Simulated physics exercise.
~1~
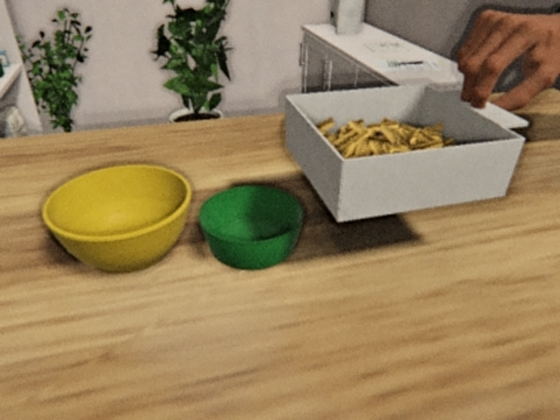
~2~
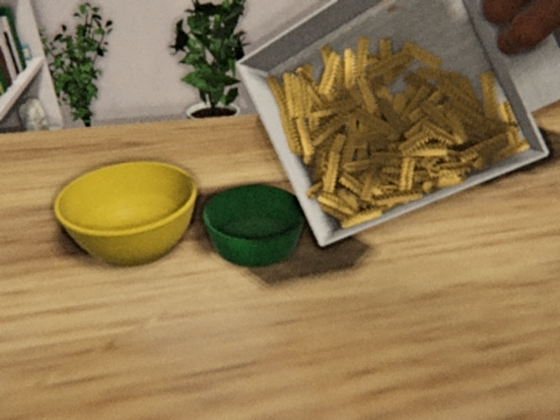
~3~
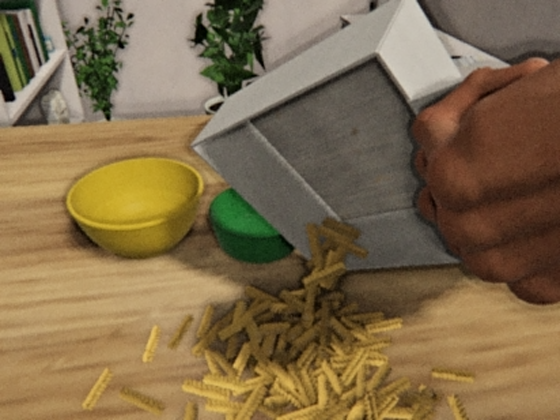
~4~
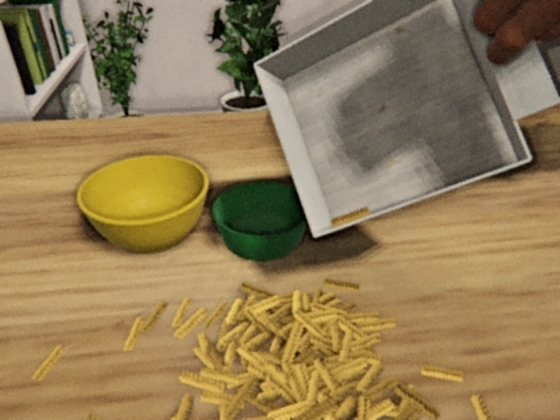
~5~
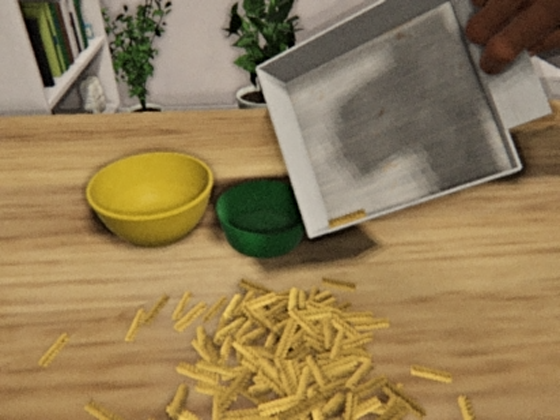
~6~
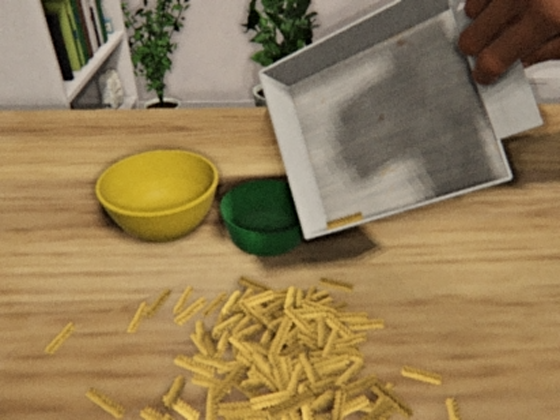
The clip opens on a wooden table with a yellow bowl, a smaller green dish to its right, and a hand holding a pale box of dry pasta above the surface on the right. The hand tips the box toward the left, showing the pasta heaped inside. It tilts farther until the pieces pour out, missing both bowls and landing in front of them. The box then turns partway back, nearly empty, and is held there, while the view drifts slightly sideways. At the end, the pasta lies scattered in a loose pile on the table, and both bowls remain empty.
